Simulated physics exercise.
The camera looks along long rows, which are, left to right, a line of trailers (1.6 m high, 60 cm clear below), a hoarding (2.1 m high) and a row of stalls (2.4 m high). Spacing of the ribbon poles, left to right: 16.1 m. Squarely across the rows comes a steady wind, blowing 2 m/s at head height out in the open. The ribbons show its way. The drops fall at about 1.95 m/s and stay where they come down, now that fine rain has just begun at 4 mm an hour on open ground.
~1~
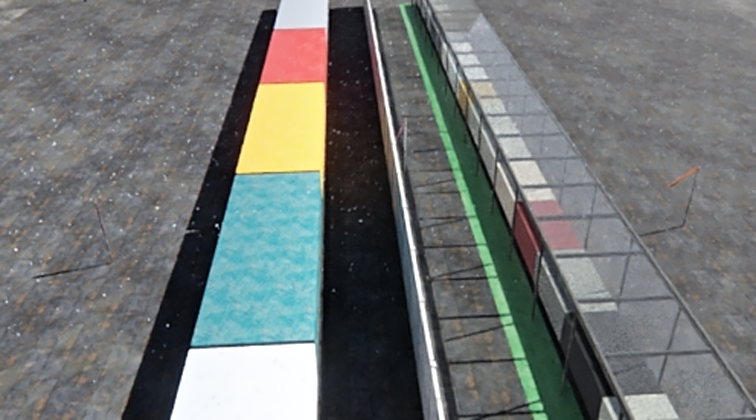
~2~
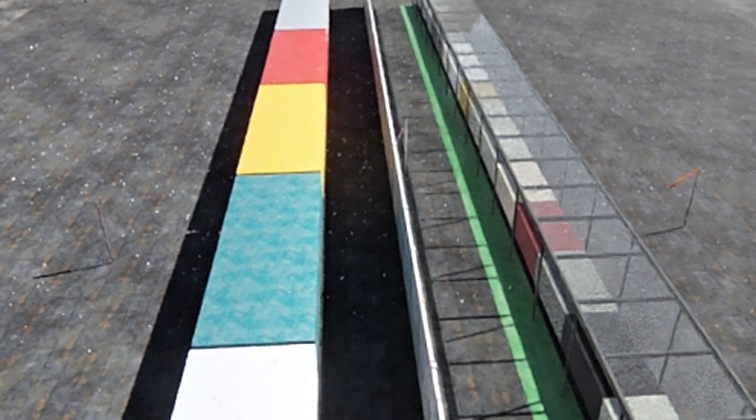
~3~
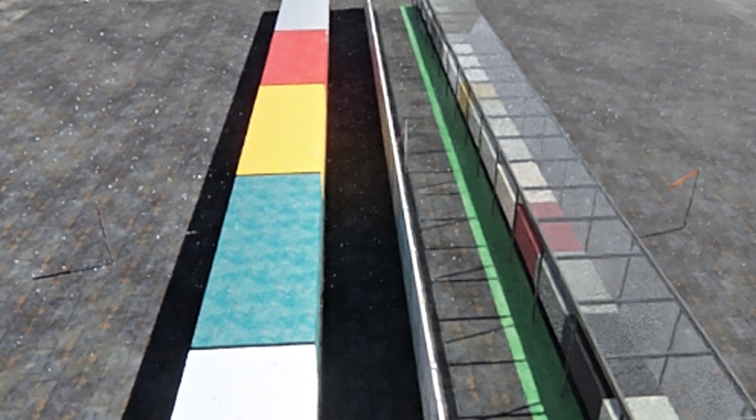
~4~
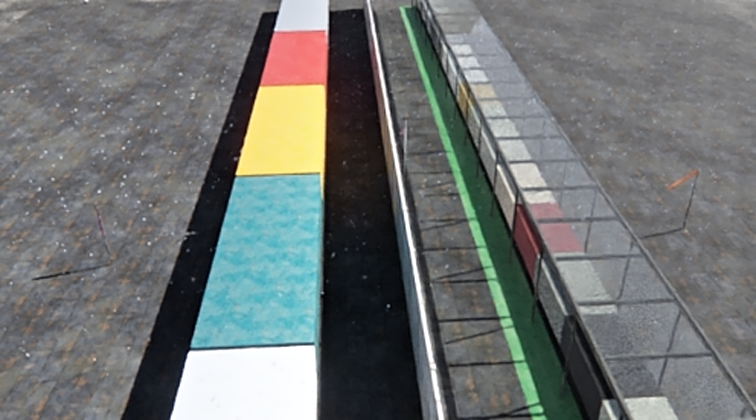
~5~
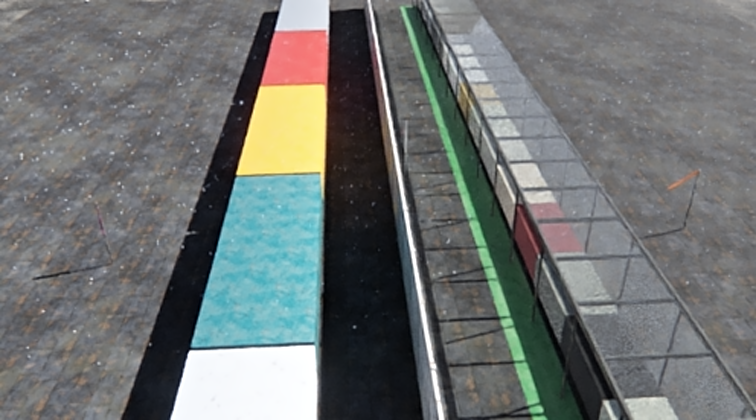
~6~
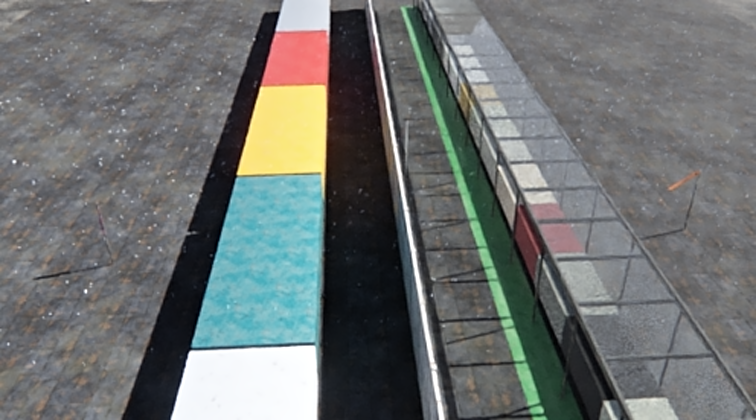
A dark, speckled open ground is seen from above, looking along long rows that run away from the viewer. On the left stands a line of trailers topped in white, teal, yellow and red, and on the right, past a thin rail and a green strip, a row of stalls with grey, white and dark red panels, with thin poles on either side. The orange ribbon at right flutters slightly, while the rows and camera stay still.
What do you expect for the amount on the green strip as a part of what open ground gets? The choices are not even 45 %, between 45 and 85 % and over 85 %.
That spot gets less than 45 % of what open ground gets.
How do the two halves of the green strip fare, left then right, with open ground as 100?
I'd say around 0 % for the left half and around 0 % for the right.
10 minutes on, 0.0 mm on the green strip, 0.7 mm in the open.
30 minutes on, 0.0 mm on the green strip, 2.0 mm in the open.
60 minutes on, 0.0 mm on the green strip, 4.0 mm in the open, so the green strip has 0 % of the open amount; the left half of it has 0 %, the right half 0 %.
